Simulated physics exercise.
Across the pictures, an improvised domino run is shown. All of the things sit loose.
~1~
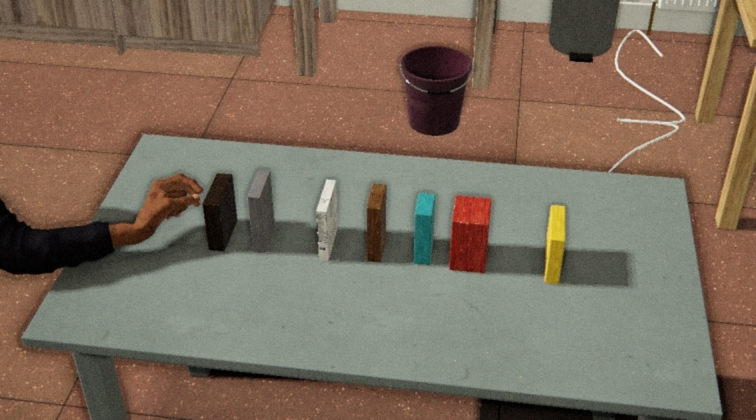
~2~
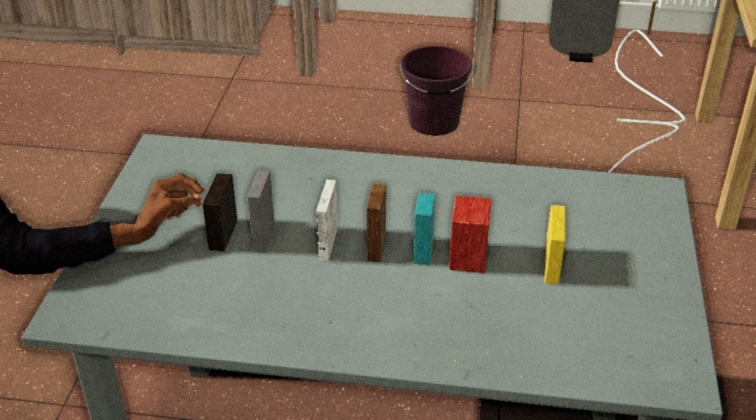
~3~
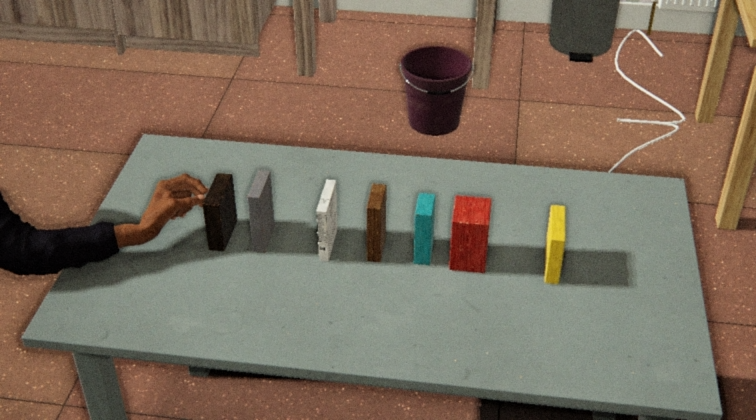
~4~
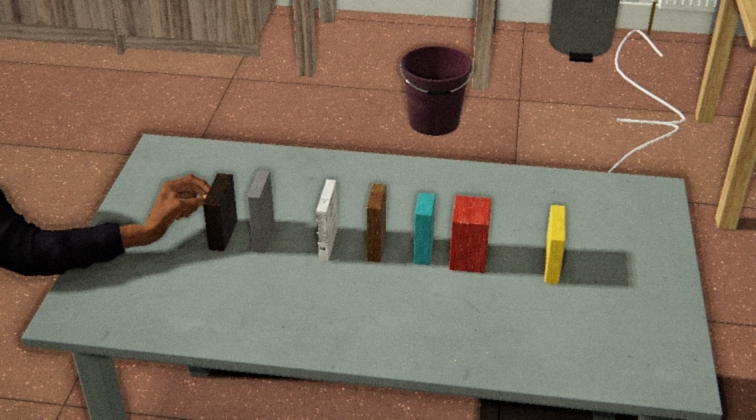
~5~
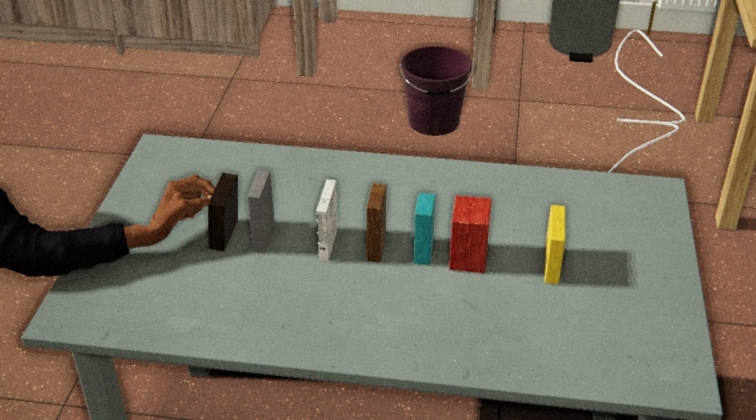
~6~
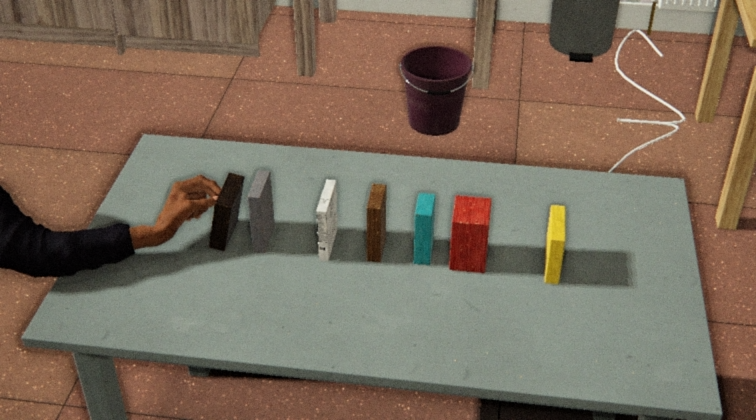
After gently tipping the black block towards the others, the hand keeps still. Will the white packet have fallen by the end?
Yes, it will overbalance.
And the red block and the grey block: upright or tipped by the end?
The red block stays up, while the grey block tumbles.
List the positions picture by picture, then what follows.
In the first picture, white packet (328, 221); red block (470, 235).
In the second picture, turquoise board (424, 230); brown block (377, 223).
In the third picture, red block (470, 235); grey block (262, 212).
In the fourth picture, turquoise board (424, 230); brown block (377, 223).
In the fifth picture, black block 6° over; red block (470, 235); grey block (262, 212).
In the sixth picture, black block 12° over; white packet (328, 221); turquoise board (424, 230).
Then, 0.40 s on from there, black block 49° over; grey block turned 25° from how it was put.
Then, 0.60 s on from there, black block 71° over; white packet turned 51° from how it was put near (355, 229); grey block on its side; brown block turned 20° from how it was put.
Then, 0.70 s on from there, black block 71° over; white packet turned 62° from how it was put near (360, 233); grey block on its side; brown block turned 38° from how it was put.
In the end, toppled on the table, grey block, white packet and brown block; left askew, turquoise board; red block unmoved. At the end, from the last picture's camera, white packet near (361, 234).
